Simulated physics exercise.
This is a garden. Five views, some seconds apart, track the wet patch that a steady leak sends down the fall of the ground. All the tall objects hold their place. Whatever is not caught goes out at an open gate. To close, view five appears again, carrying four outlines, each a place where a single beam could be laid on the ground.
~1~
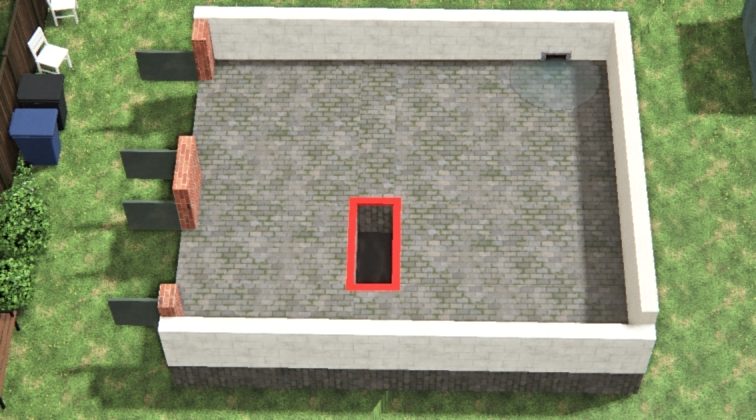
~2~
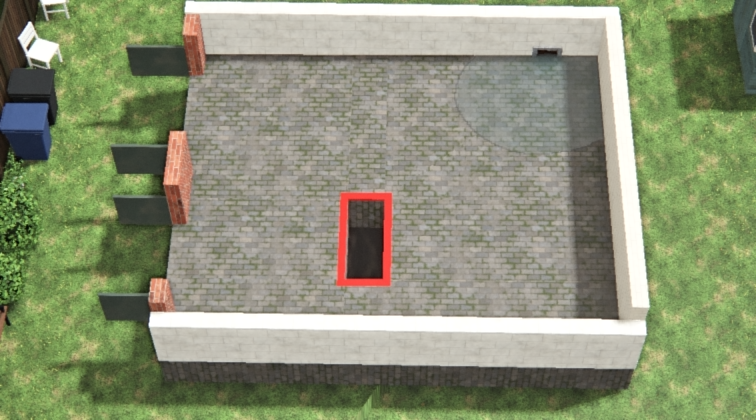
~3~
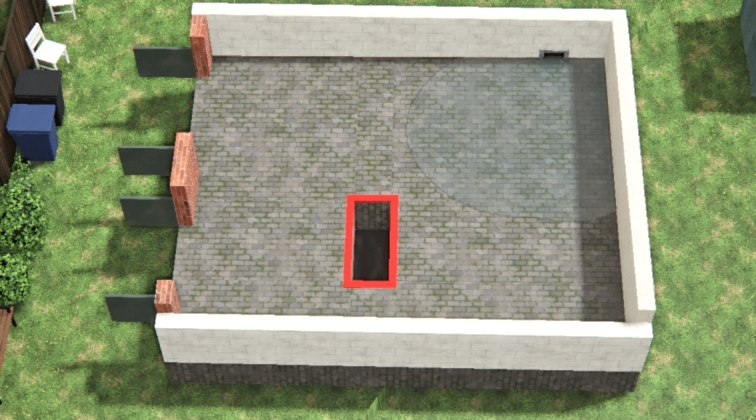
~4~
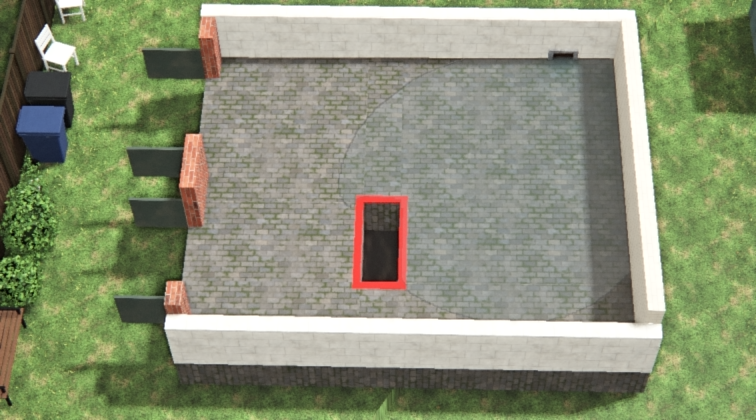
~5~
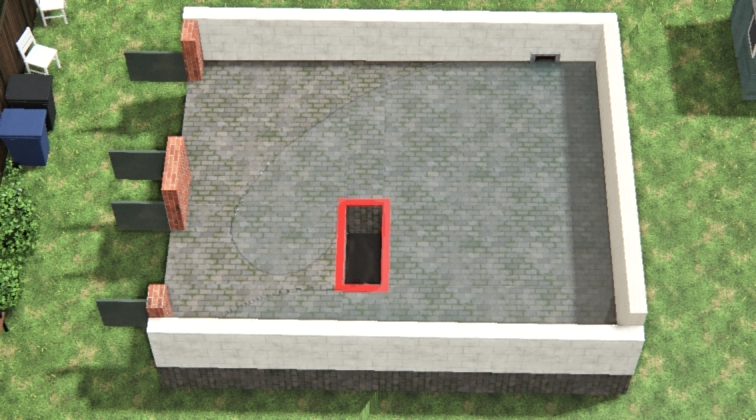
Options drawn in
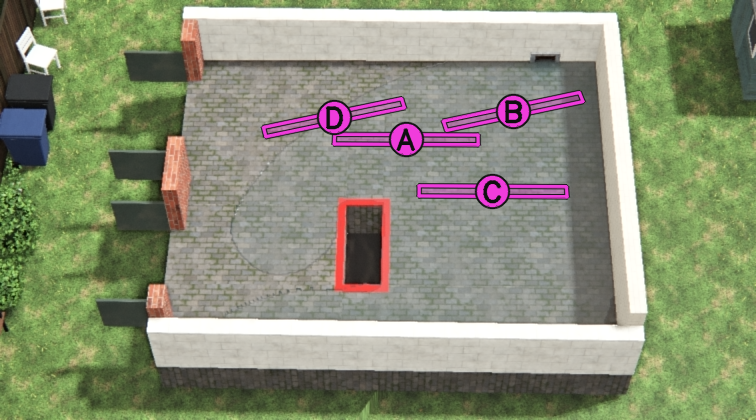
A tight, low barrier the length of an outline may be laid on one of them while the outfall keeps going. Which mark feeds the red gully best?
Take D.
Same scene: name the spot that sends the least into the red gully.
B it is.
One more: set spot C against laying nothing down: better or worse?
Spot C is worse.
In magenta, A from (334, 139) to (478, 139); B from (445, 125) to (581, 97); C from (419, 190) to (566, 191); D from (264, 132) to (402, 103).
With A, about 19 % of the stream goes into the red gully, about 81 % out by the gates.
With B, about 10 % of the stream goes into the red gully, about 89 % out by the gates.
With C, about 18 % of the stream goes into the red gully, about 82 % out by the gates.
With D, about 33 % of the stream goes into the red gully, about 67 % out by the gates.
